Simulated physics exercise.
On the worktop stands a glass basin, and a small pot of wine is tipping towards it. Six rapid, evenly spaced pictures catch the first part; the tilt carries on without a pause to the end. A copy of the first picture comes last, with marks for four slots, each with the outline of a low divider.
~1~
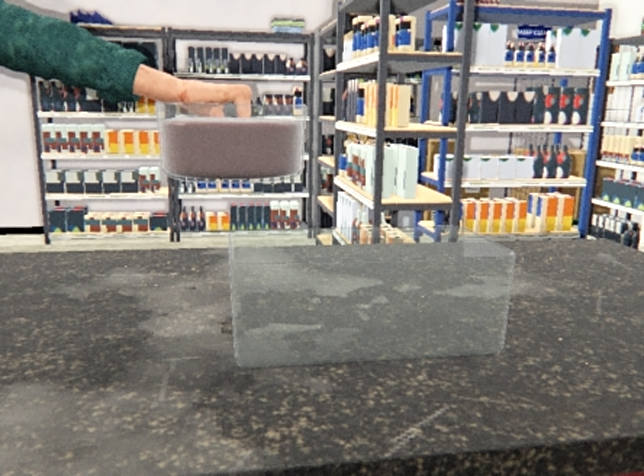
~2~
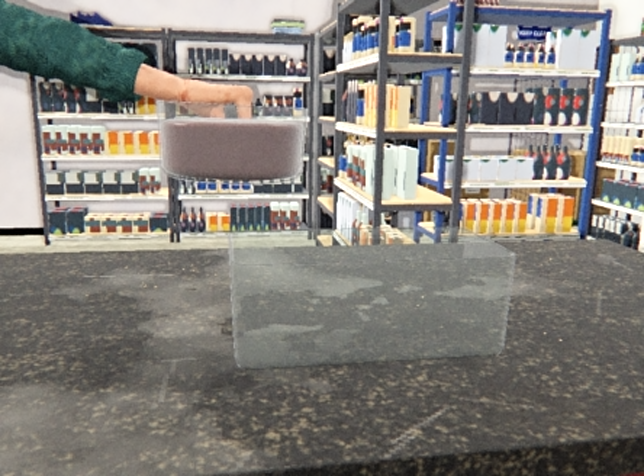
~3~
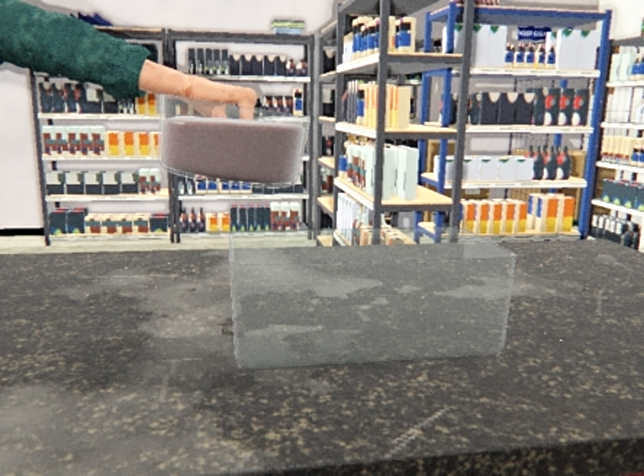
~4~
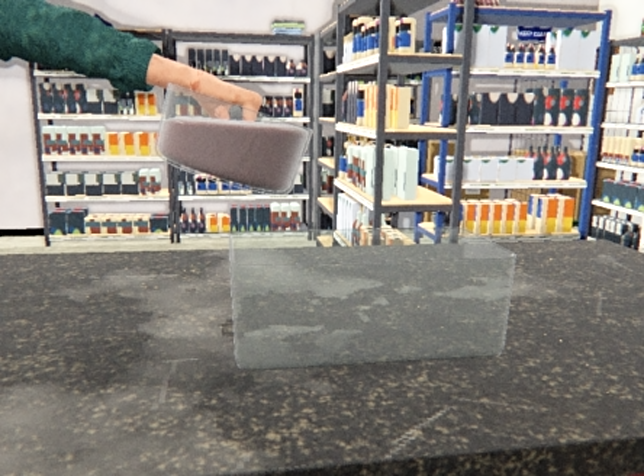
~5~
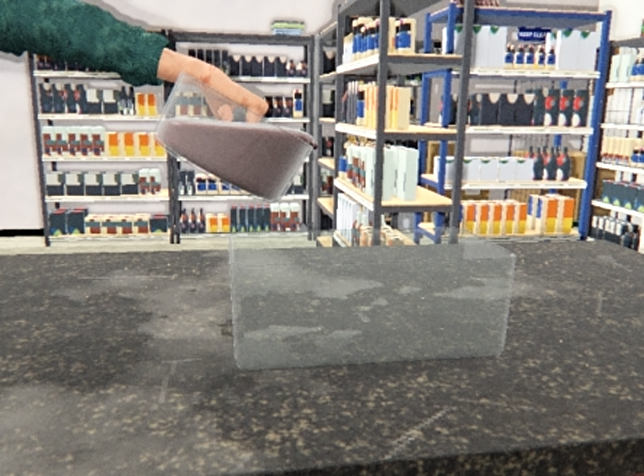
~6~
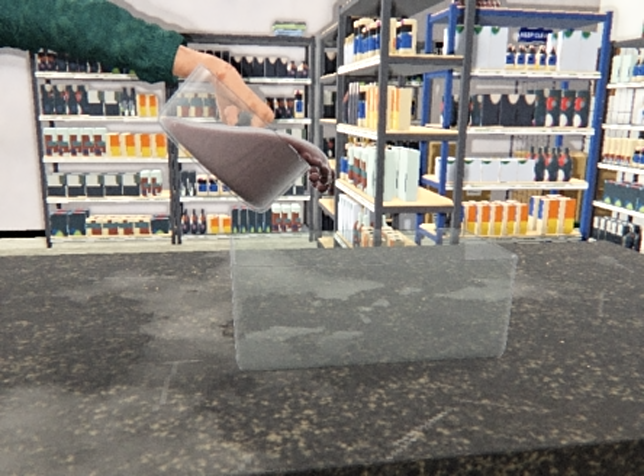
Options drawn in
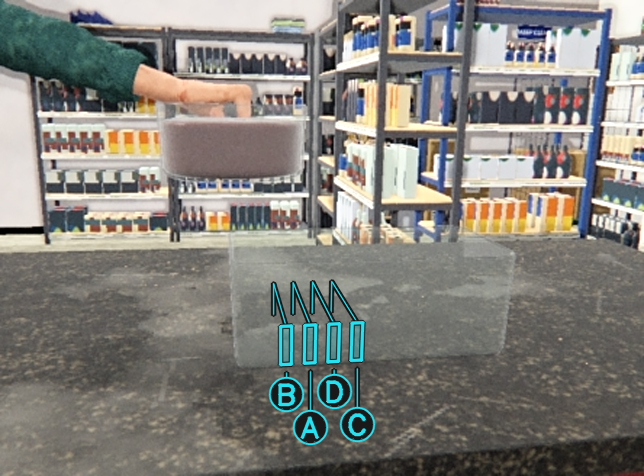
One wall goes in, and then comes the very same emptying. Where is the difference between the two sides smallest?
C beats the others.
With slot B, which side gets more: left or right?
The right one.
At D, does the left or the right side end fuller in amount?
The right one.
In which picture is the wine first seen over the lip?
Picture 5.
On the marked copy, A at (310, 371); B at (286, 372); C at (357, 368); D at (334, 369).
For slot A, about 19 % ends left of the wall and 80 % right of it.
For slot B, about 8 % ends left of the wall and 92 % right of it.
For slot C, about 49 % ends left of the wall and 50 % right of it.
For slot D, about 30 % ends left of the wall and 69 % right of it.
